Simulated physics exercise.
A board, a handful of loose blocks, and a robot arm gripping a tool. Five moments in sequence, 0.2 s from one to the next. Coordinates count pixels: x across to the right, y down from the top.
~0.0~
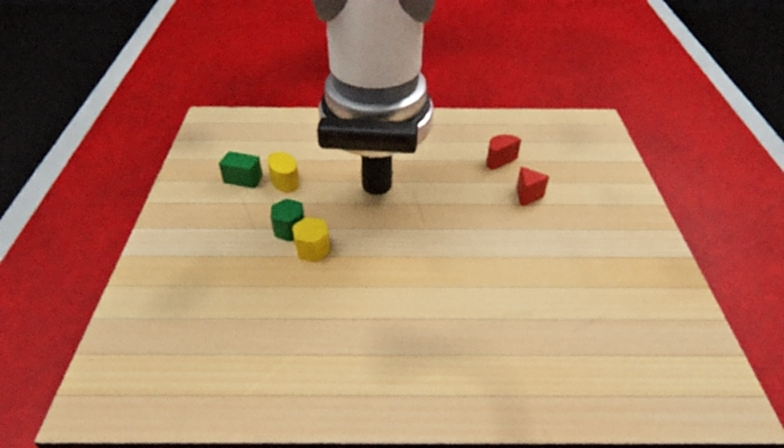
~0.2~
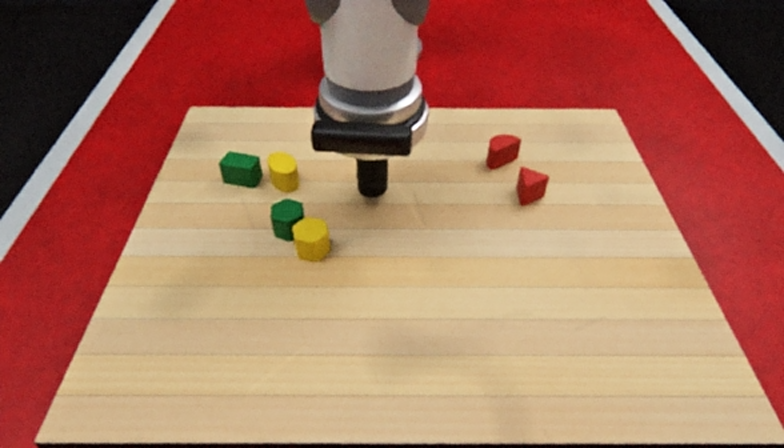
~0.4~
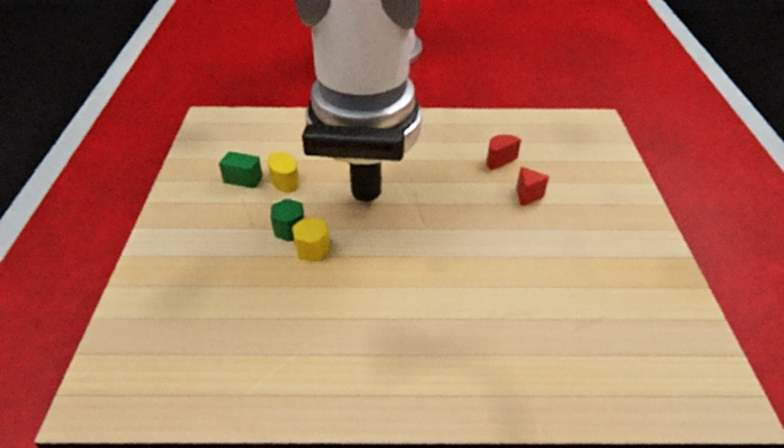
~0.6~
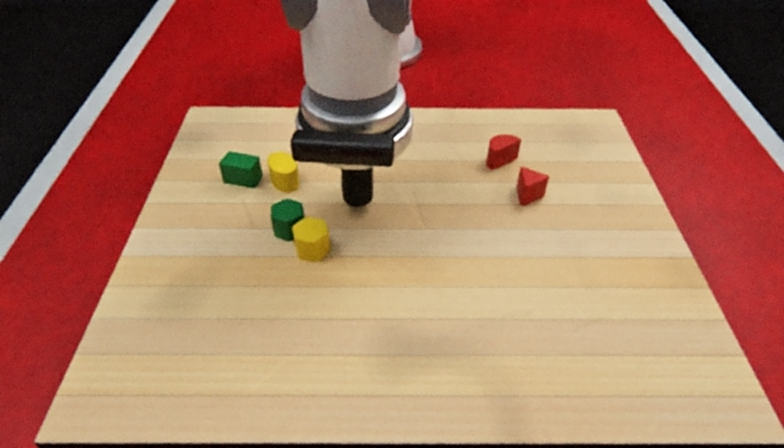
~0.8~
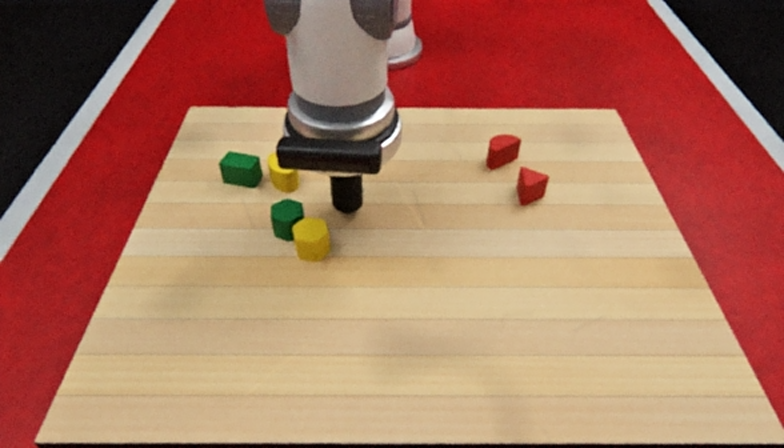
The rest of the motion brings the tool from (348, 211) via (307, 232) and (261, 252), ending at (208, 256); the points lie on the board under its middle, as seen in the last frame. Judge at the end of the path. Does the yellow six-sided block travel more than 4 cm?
Short answer: No.
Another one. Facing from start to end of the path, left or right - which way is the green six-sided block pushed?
It shifts rightward.
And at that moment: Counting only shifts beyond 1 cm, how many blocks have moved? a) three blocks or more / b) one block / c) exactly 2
My pick is c.
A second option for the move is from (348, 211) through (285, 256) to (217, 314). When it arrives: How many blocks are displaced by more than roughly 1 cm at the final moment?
That push would leave two blocks displaced by more than about 1 cm.
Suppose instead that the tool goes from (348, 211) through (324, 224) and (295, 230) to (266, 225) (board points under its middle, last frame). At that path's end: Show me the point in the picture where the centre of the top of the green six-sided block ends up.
Expect it around (229, 215).
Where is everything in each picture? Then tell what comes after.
In the first picture, tool tip (377, 186); block tops, yellow oval block (282, 162); green six-sided block (287, 210); yellow six-sided block (310, 229).
In the second picture, tool (373, 189); blocks unchanged.
In the third picture, tool (366, 192); blocks unchanged.
In the fourth picture, tool (358, 197); blocks unchanged.
In the fifth picture, tool (348, 203); yellow oval block partly hidden; green six-sided block (287, 210); yellow six-sided block (310, 229).
The first path, step by step. One third of the way, tool (305, 225); green six-sided block (270, 214), turned 15° clockwise; yellow six-sided block (305, 236), turned 30° anticlockwise.
Two thirds of the way, tool (257, 245); green six-sided block (231, 218), turned 55° clockwise; yellow six-sided block (302, 242), turned 50° anticlockwise.
At the end, tool (205, 248); yellow oval block in place; green six-sided block (215, 212), turned 100° clockwise; yellow six-sided block (302, 242), turned 50° anticlockwise.
